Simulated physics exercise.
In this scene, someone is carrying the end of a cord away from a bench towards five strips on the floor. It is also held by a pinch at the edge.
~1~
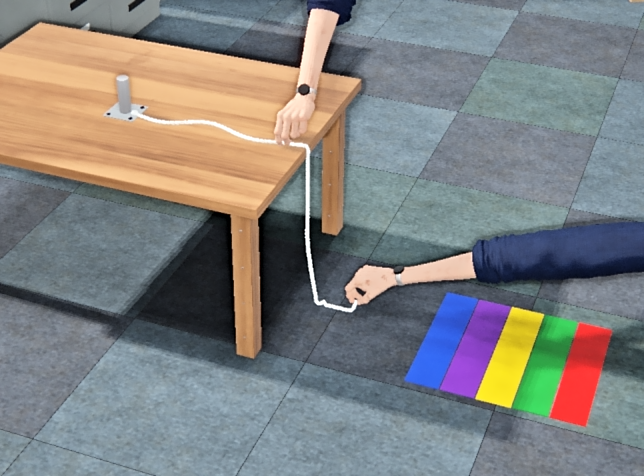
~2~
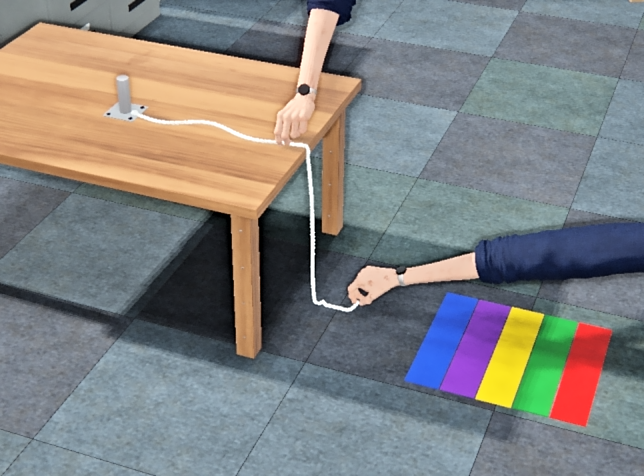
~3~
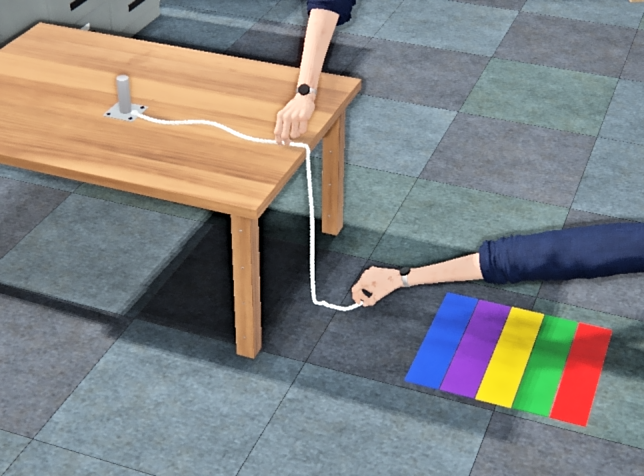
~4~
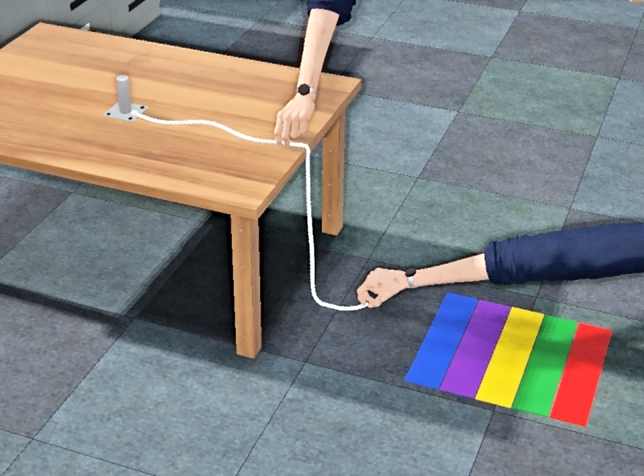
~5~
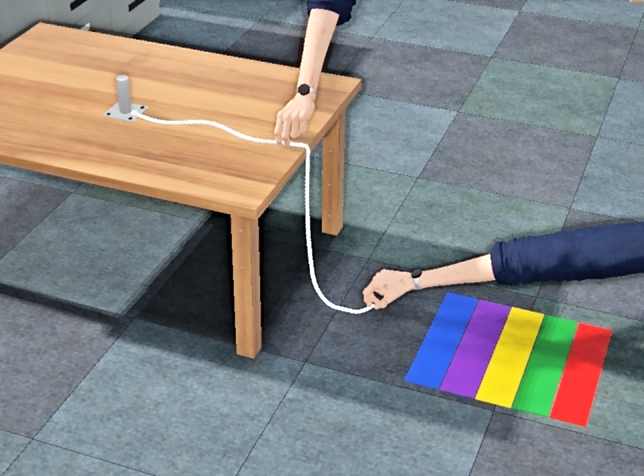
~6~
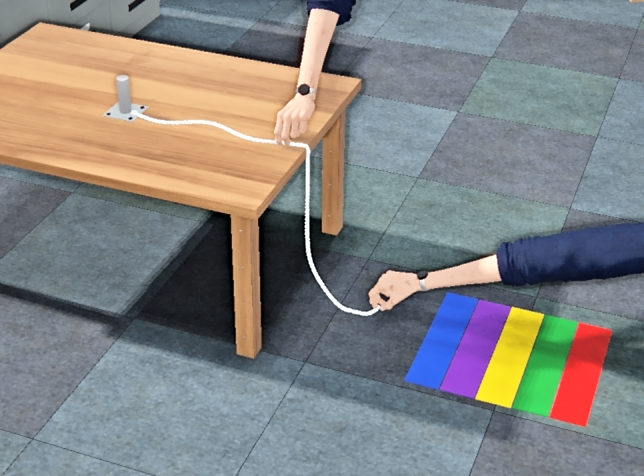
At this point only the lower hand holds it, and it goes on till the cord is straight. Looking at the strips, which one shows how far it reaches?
The purple strip shows it.
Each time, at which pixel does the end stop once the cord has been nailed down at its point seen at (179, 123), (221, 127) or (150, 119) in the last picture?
They end up at (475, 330), (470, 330) and (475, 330).
A little later, end near (419, 316); short of the strips.
Next, end near (455, 325); over blue.
When it is tight, end near (475, 329); over purple. The purple one.
